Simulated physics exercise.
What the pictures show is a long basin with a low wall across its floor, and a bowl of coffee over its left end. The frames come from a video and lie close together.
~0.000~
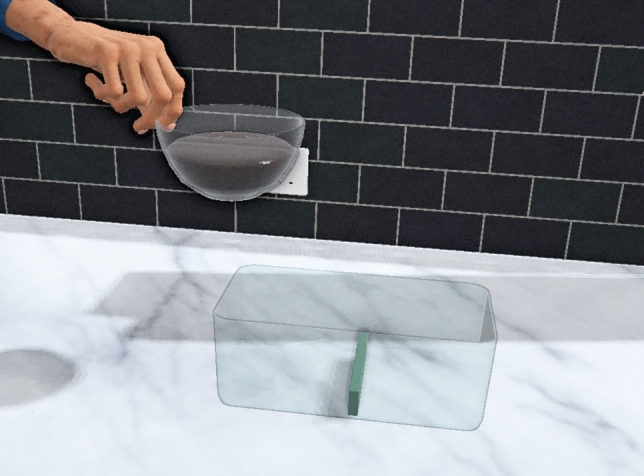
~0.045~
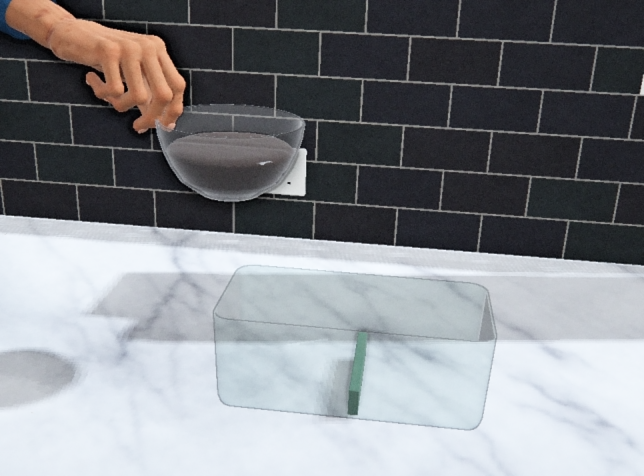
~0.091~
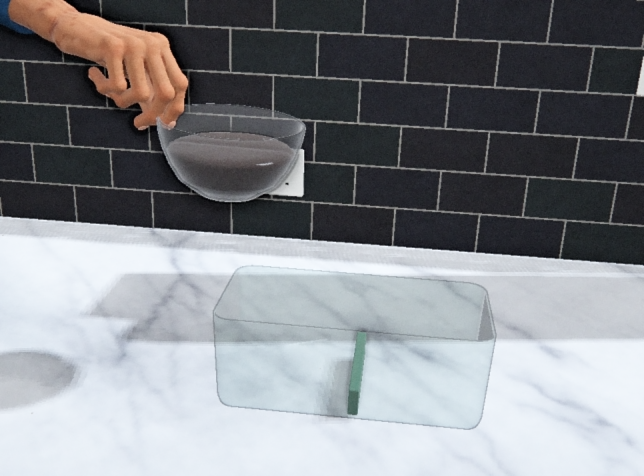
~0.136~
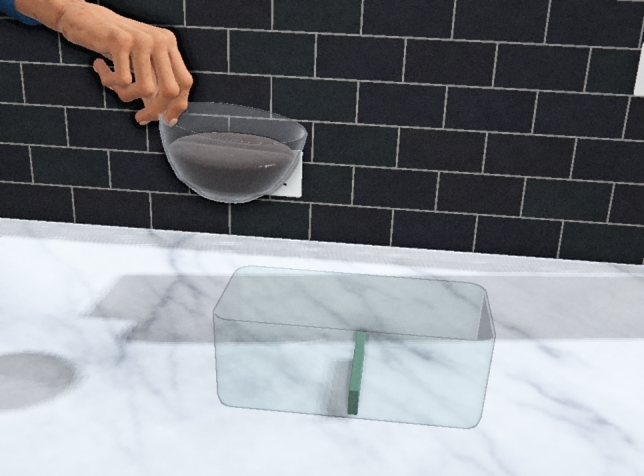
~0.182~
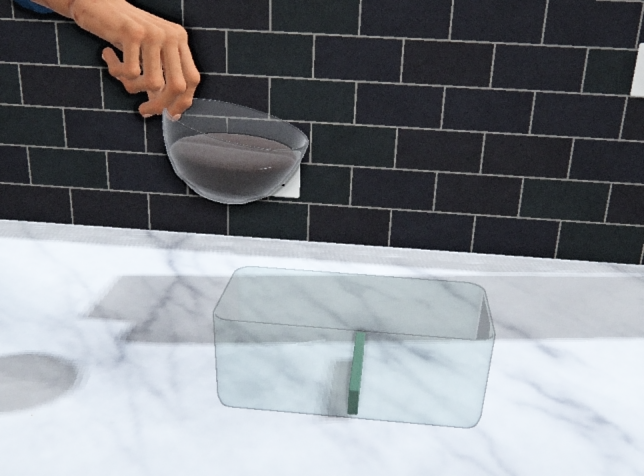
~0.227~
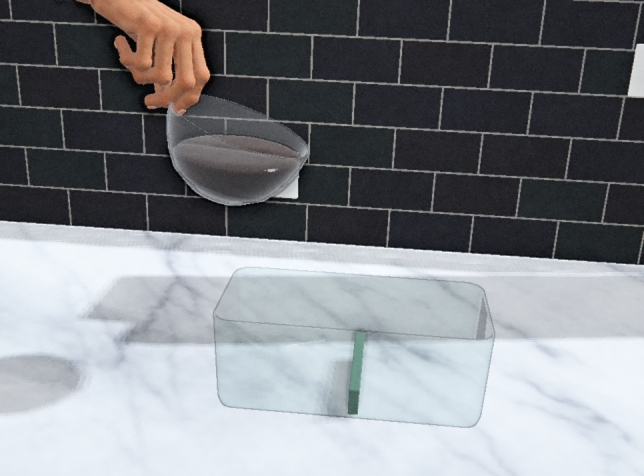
The video shows a hand holding a clear bowl of dark liquid above the left end of a long transparent basin with a low green wall across its floor, gradually tilting the bowl to the right.
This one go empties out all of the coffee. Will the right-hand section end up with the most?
No: Most of it settles to the left.
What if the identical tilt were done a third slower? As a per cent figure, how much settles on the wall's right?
It comes to some 30 per cent.
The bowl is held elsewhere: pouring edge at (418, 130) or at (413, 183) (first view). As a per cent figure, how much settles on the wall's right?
Try one: 75 %; try two: 85 %.
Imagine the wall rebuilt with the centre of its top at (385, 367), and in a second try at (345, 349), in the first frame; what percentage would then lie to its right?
20 % then 35 %, approximately.
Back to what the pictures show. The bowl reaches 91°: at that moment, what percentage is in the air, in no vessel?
Something like 50 per cent of it.
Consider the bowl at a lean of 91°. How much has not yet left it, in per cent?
Some 25 in a hundred has yet to spill out.
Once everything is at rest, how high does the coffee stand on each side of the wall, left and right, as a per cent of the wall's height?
Left of the wall 60 %, right of the wall 20 %.
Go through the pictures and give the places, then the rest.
In the first frame, it leans 0°; its right rim is at (303, 126); the coffee meets the walls at (170, 141) and (295, 150); the long basin's rim runs from (227, 290) to (492, 314); the wall's top is at (359, 361).
In the second frame, it leans 1°; its right rim is at (303, 128); the coffee meets the walls at (170, 142) and (294, 151).
In the third frame, it leans 3°; its right rim is at (304, 132); the coffee meets the walls at (171, 141) and (295, 152).
In the fourth frame, it leans 8°; its right rim is at (305, 137); the coffee meets the walls at (172, 141) and (296, 154).
In the fifth frame, it leans 13°; its right rim is at (306, 146); the coffee meets the walls at (174, 141) and (298, 157).
In the sixth frame, it leans 20°; its right rim is at (307, 155); the coffee meets the walls at (176, 143) and (302, 159).
By 0.56 s the tilt is 91° and 26 per cent is still to pour, 19 is left of the wall and 4 right of it.
By 0.81 s the tilt is 121° and 0 per cent is still to pour, 80 is left of the wall and 17 right of it.
By 1.07 s the tilt is 122° and 0 per cent is still to pour, 77 is left of the wall and 21 right of it.
By 1.35 s the tilt is 122° and 0 per cent is still to pour, 76 is left of the wall and 21 right of it.
At rest 76 per cent lies left of the wall, 22 right of it and 2 outside.
